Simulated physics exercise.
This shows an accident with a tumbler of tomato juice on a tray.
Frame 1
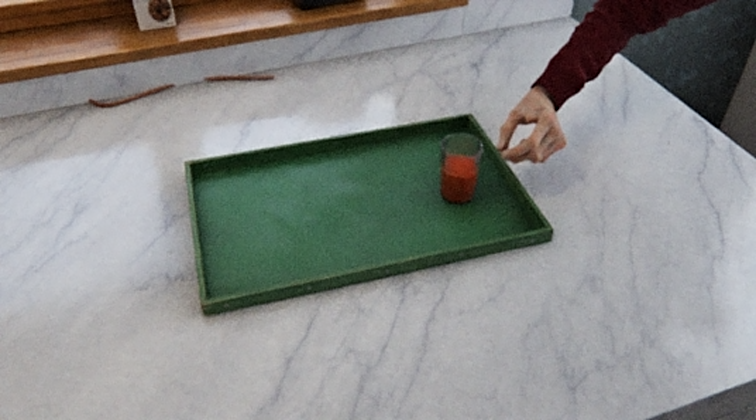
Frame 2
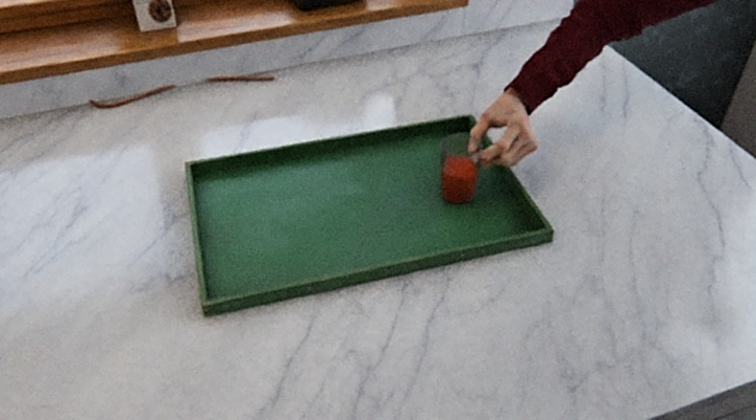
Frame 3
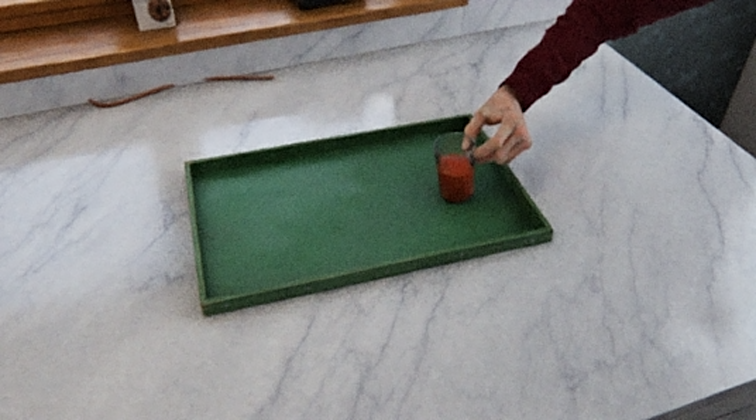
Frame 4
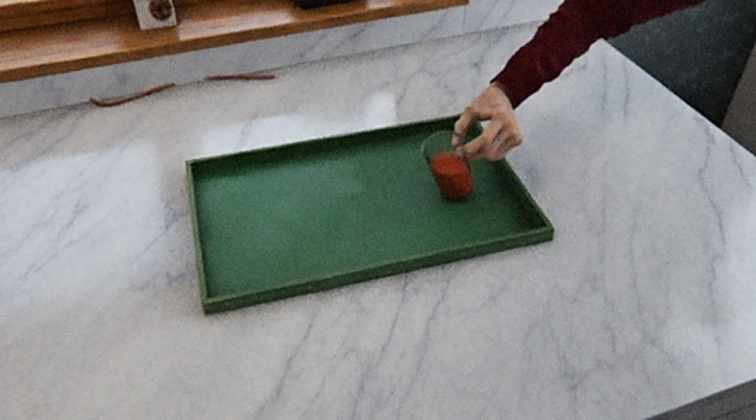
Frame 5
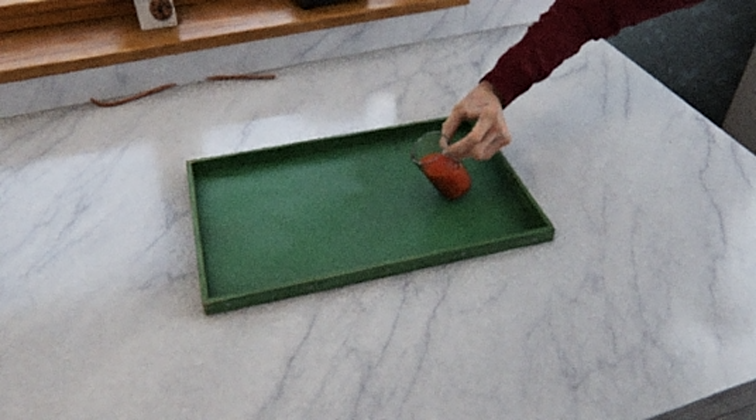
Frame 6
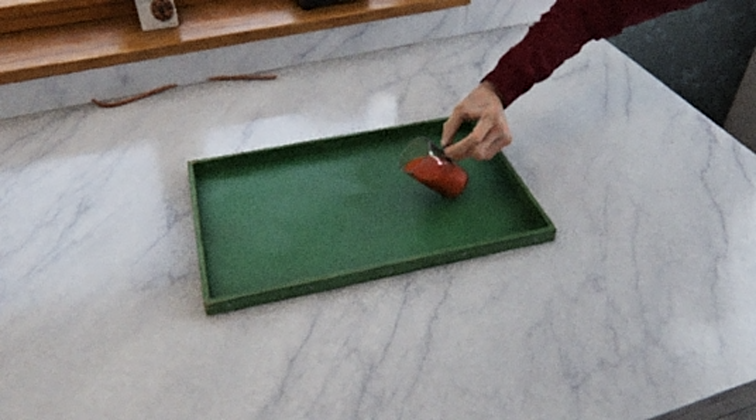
In the video, a hand in a dark red sleeve reaches from the right to a tumbler of red liquid standing on a green tray, then pushes its top leftward, tilting the glass farther and farther over.
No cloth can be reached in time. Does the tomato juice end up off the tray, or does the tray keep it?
I expect the tray will catch the spill just fine.
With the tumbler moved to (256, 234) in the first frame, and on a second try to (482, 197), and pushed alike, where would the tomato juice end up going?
One: It gets out on to the top. Two: It keeps within the tray.
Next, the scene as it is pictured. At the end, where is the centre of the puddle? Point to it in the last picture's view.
The centre comes to rest around (274, 216).
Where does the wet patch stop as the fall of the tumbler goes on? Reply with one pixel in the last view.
The spill reaches roughly (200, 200).
Soon after, the tumbler lies in the tray; the puddle covers about as much as a plate; all of it is inside the rim.
Later, the puddle covers about as much as a tray; all of it is inside the rim.
In the end, the puddle covers about as much as a tray; all of it is inside the rim.
